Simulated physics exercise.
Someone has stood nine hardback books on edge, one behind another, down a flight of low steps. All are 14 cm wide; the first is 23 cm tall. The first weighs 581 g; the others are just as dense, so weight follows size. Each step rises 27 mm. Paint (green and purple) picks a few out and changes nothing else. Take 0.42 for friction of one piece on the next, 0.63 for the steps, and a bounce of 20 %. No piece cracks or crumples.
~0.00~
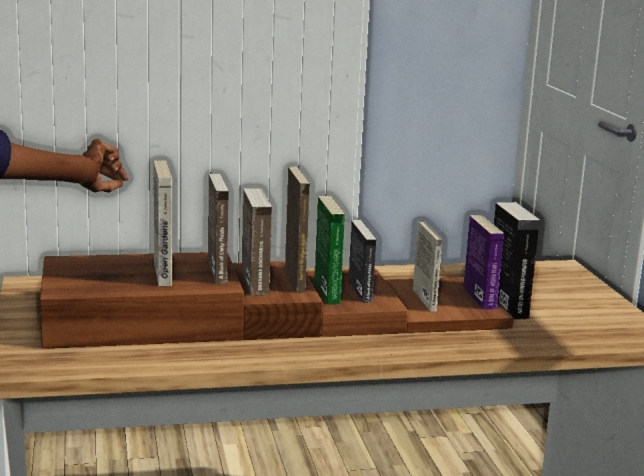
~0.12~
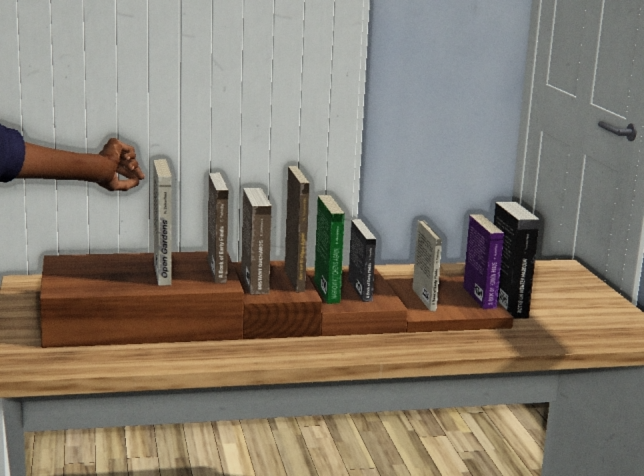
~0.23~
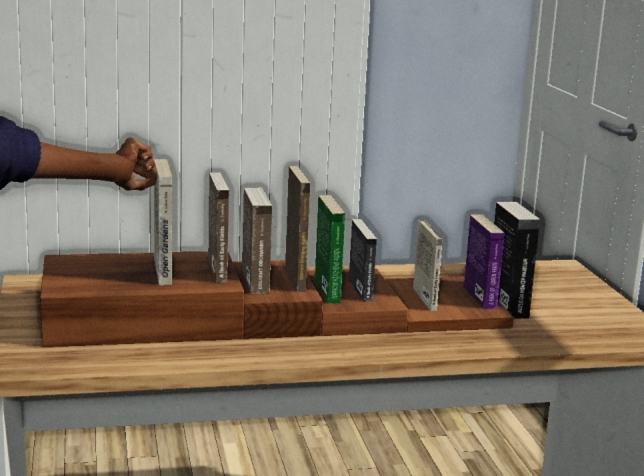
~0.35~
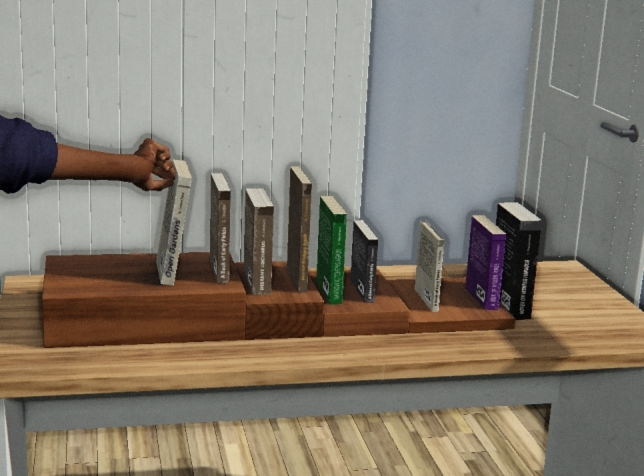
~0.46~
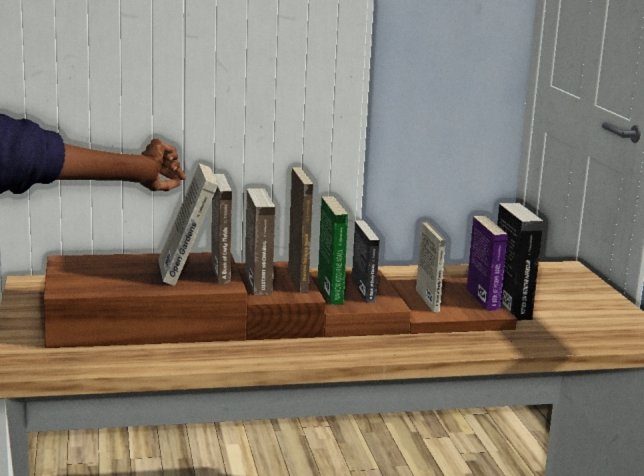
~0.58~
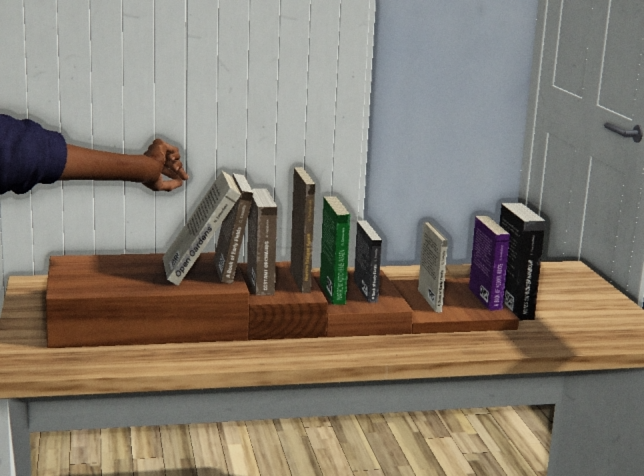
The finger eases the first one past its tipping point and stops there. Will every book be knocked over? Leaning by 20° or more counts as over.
Only some go over.
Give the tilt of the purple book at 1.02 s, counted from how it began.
About 0°.
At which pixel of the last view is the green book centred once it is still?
Around (385, 273).
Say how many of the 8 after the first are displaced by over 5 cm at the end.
6.
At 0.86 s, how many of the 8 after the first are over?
3 by then.
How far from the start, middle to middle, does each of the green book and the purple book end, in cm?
Green 10, purple 0.
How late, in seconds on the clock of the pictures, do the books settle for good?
Near 1.5 s.
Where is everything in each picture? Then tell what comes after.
In the first picture (pixels give the middle of a visible side), finger (115, 176) 7 cm from the first book; green book (323, 250); purple book (477, 262); none of the others has stirred.
In the second picture, finger (131, 175) 38 mm from the first book; green book (323, 249).
In the third picture, finger (148, 175) 5 mm from the first book; green book (323, 249).
In the fourth picture, finger (166, 175) pushing; green book (325, 250); none of the others has stirred.
In the fifth picture, finger (173, 176) stopped; green book (326, 250); none of the others has stirred.
In the sixth picture, finger (175, 176) stopped; green book (328, 250); purple book (482, 263); steepest lean 11°, the book at (237, 238); one has shifted.
After 0.86 s, 3 of the 8 other books over; green book 8° from how it stood.
After 1.02 s, 5 of the 8 other books over; green book 71° from how it stood.
In the end (1.5 s), 6 of the 8 other books over; green book lying flat; purple book 11° from how it stood. Two left standing. From the last view, middles, green book near (385, 273), purple book near (496, 262).
